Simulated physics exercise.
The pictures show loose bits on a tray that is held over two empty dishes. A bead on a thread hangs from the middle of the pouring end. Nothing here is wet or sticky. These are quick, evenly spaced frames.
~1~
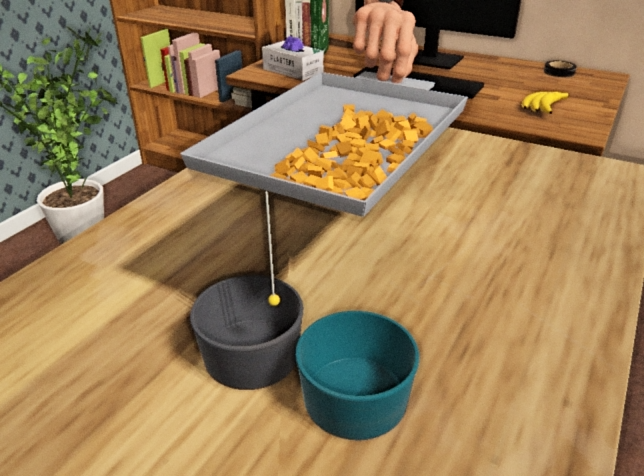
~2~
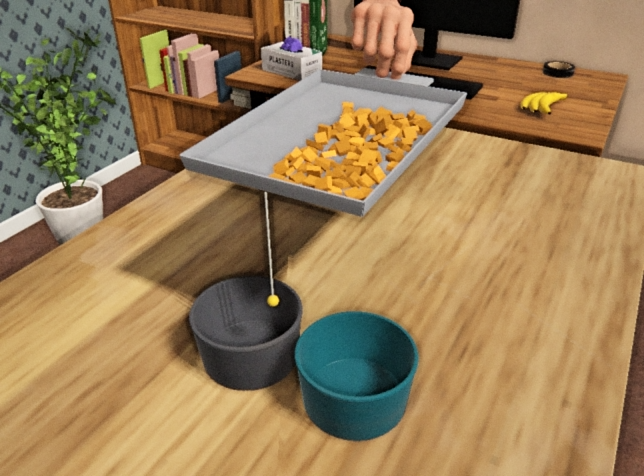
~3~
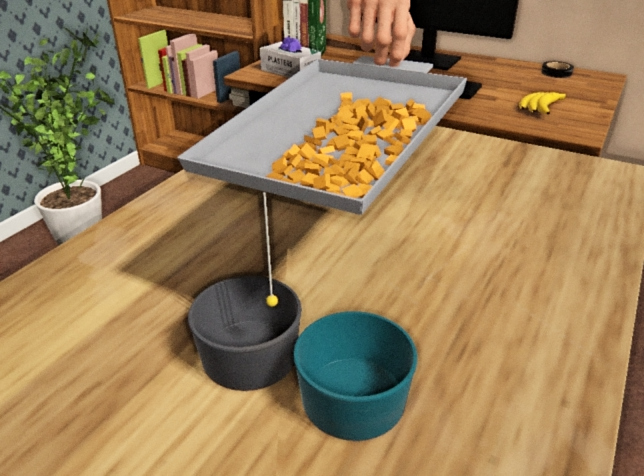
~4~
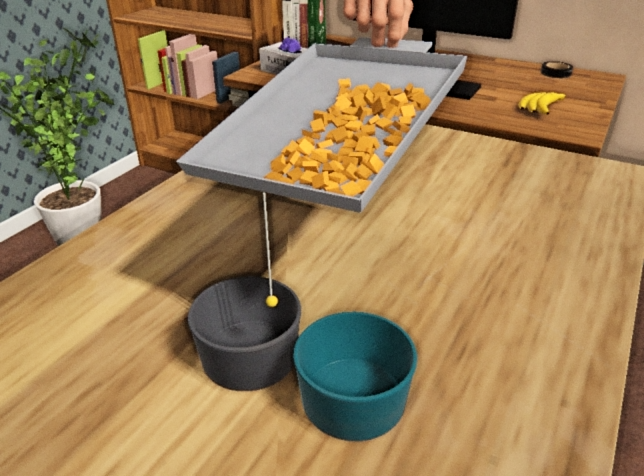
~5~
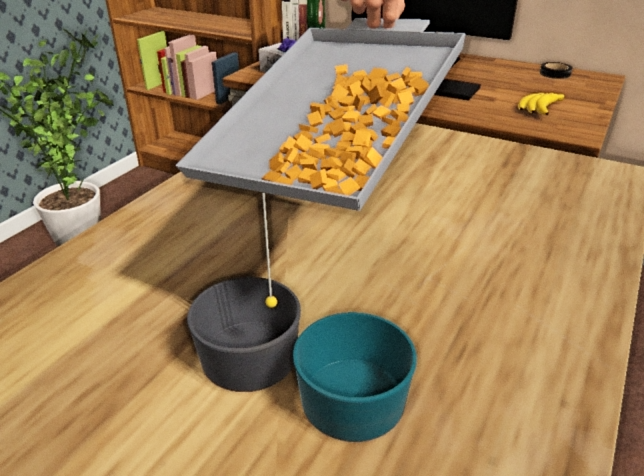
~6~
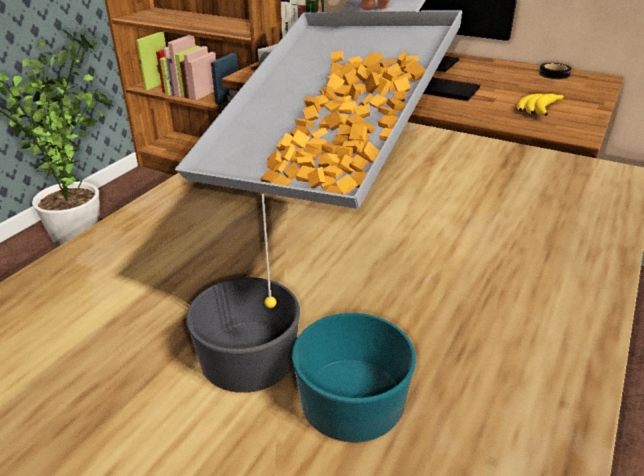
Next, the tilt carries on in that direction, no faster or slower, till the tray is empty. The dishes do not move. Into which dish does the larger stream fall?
It favours the left-hand dish.
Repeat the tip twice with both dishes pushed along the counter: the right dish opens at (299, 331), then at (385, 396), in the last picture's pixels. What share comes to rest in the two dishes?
First some 60, then 40 per cent.
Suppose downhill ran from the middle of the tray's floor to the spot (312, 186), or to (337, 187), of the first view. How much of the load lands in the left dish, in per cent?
About 10 and 0 per cent.
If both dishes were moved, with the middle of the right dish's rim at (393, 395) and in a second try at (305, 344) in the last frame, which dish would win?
In turn: The dish on the left; left.
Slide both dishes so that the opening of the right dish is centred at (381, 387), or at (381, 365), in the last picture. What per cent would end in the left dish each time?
Near 40 % and 30 %.
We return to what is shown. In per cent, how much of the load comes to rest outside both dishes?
Close to 60 per cent.
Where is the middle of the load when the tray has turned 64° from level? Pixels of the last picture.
Roughly at (251, 164).
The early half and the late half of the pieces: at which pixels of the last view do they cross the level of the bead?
At about (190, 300), then at (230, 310).
Just after the last frame, tray tipped steeply; almost all on the tray; just a few in the air.
A moment on, tray tipped past a quarter turn; roughly a third on the tray; just a few in the right dish; roughly a quarter in the left dish; roughly a third outside both; about a tenth in the air.
Further on, tray tipped past a quarter turn; just a few in the right dish; roughly a third in the left dish; roughly two thirds outside both.
When it is over, tray tipped past a quarter turn; just a few in the right dish; roughly a third in the left dish; roughly two thirds outside both.
